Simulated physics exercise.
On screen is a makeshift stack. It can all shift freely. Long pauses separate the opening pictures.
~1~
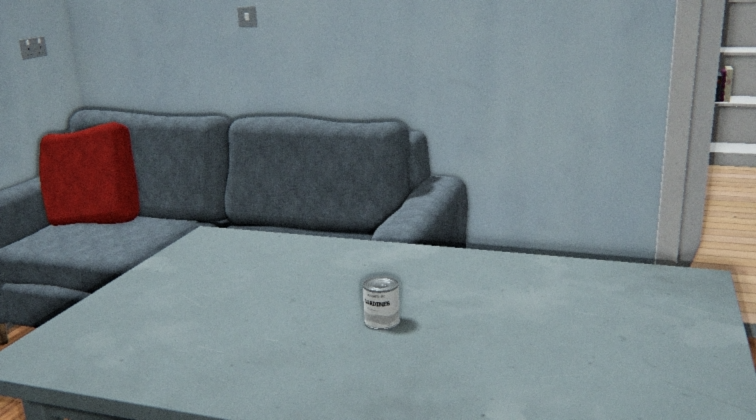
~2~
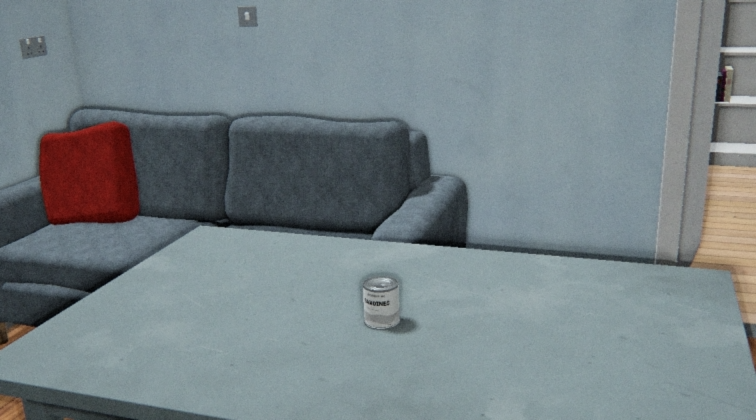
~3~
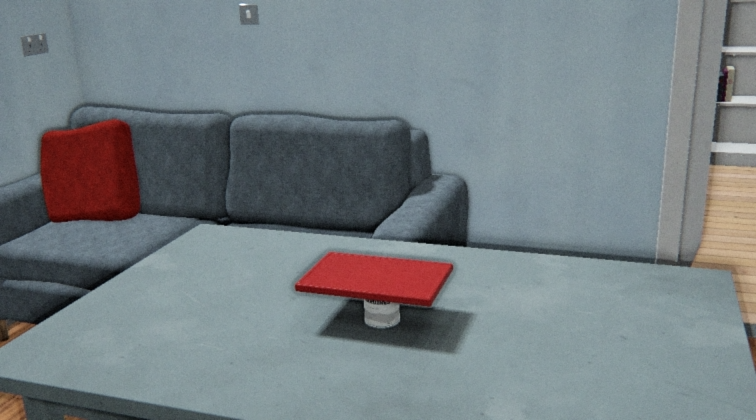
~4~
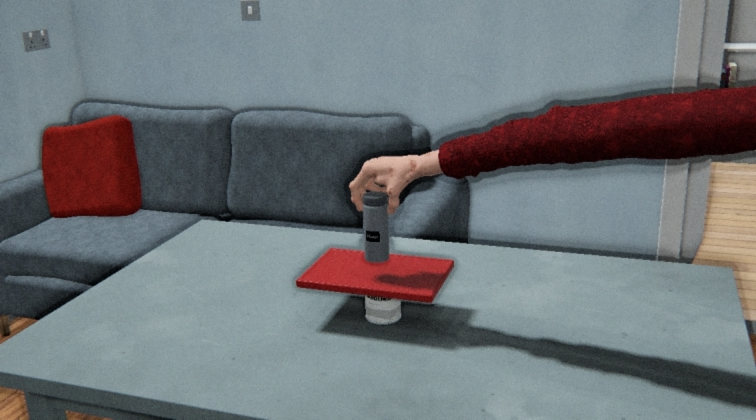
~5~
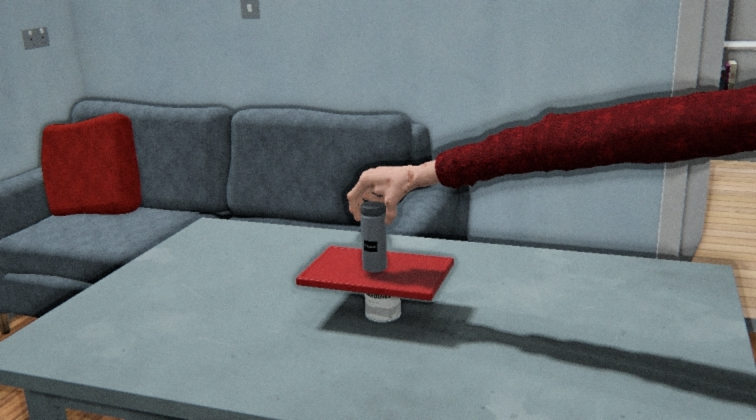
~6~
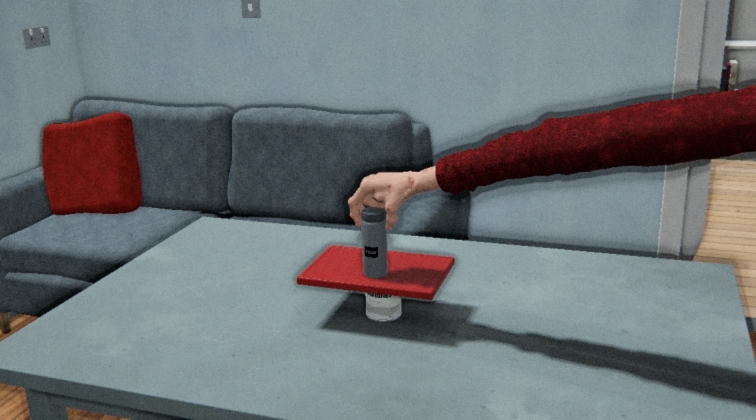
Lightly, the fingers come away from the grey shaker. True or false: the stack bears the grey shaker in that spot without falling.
True.
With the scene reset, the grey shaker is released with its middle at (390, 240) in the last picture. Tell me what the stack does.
Well, it survives then.
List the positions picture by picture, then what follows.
In the first picture, the last thing is not in view yet; white tin (381, 303).
In the second picture, the last thing is not in view yet; white tin (381, 302).
In the third picture, the last thing is not in view yet.
In the fourth picture, on its way; grey shaker (376, 227).
In the fifth picture, on its way; grey shaker (374, 236).
In the sixth picture, in place under the hand; grey shaker (375, 242).
Then, 0.20 s later than the last frame, all is still.
Then, 0.50 s later than the last frame, grey shaker resting near (375, 243).
When it is over, all 3 as before. End places, in pixels of the last picture, grey shaker near (375, 243). The stack stays up.
